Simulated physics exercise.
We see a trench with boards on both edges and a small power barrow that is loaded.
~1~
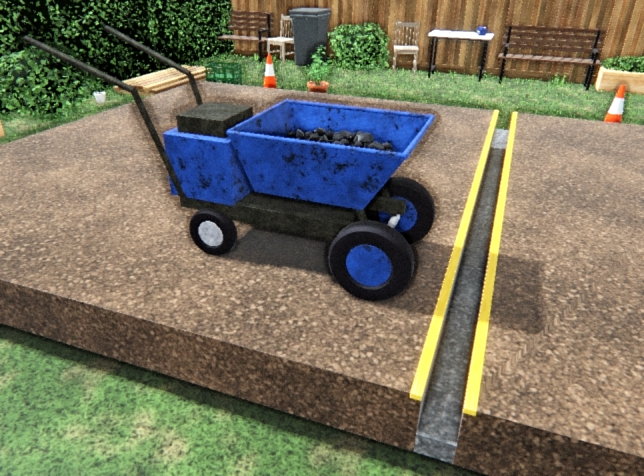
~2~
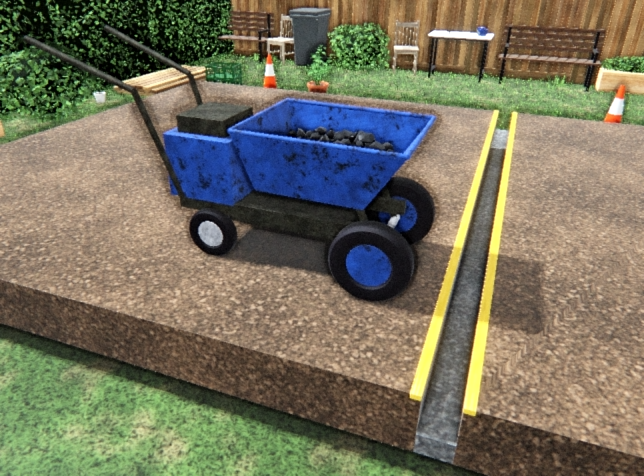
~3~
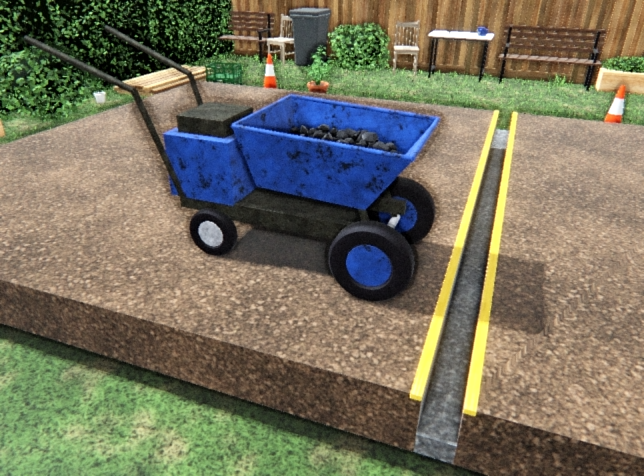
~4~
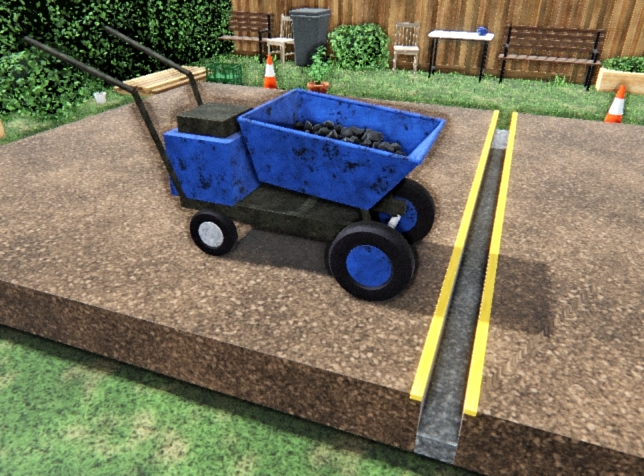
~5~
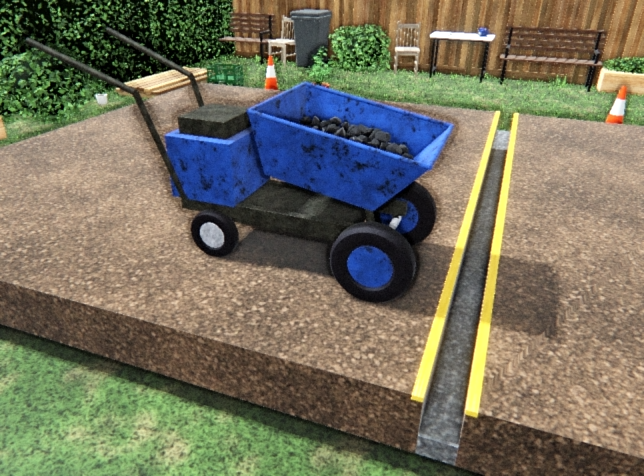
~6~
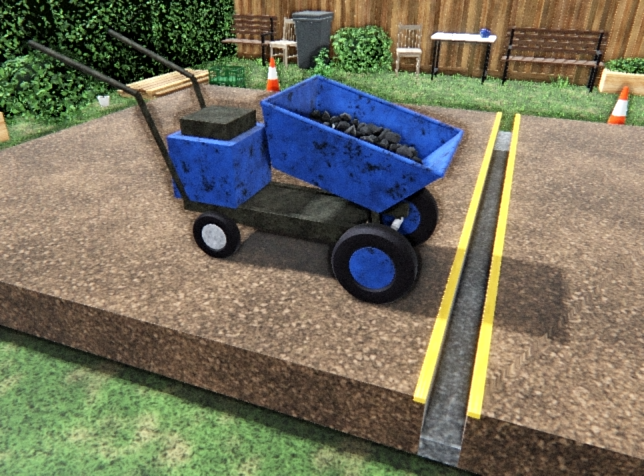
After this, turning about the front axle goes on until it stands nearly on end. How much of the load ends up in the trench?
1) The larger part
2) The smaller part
2.
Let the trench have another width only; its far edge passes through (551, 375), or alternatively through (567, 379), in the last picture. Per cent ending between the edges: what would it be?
I'd expect close to 80 in a hundred and then close to 90 in a hundred.
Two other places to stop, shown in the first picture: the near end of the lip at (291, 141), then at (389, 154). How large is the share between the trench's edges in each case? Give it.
30 % and 30 %.
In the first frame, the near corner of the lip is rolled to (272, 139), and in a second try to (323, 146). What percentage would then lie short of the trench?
The first spot yields roughly 70 percent, the second roughly 30 percent.
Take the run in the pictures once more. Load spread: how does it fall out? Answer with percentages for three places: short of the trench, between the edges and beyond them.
Short: 0; between: 10; beyond: 85 per cent.
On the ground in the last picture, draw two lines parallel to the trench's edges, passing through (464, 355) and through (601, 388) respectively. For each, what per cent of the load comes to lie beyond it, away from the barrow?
In order, some 90 % then some 20 %.
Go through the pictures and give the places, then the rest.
In the first picture, lip of the skip at (406, 157), level; top of the load at (342, 146), lumps of coal; first edge of the trench at (431, 344); far edge at (478, 356), the trench under half as wide as the skip, and about as deep as wide.
In the second picture, lip of the skip at (407, 157), level; top of the load at (343, 146).
In the third picture, lip of the skip at (412, 159), tipped barely; top of the load at (327, 152).
In the fourth picture, lip of the skip at (419, 162), tipped a little; top of the load at (333, 138).
In the fifth picture, lip of the skip at (429, 168), tipped a little; top of the load at (331, 133).
In the sixth picture, lip of the skip at (441, 175), tipped clearly; top of the load at (328, 134); first edge of the trench at (434, 347); far edge at (482, 358).
Soon after the last picture, skip tipped steeply; all in the skip.
A little later, skip tipped right over; nearly all in the skip; a small part beyond it; a stray few falling.
Later still, skip tipped right over; about a quarter in the skip; most beyond it.
By the end, skip tipped right over; a stray few in the skip; a small part in or heaped over the trench; most beyond it.
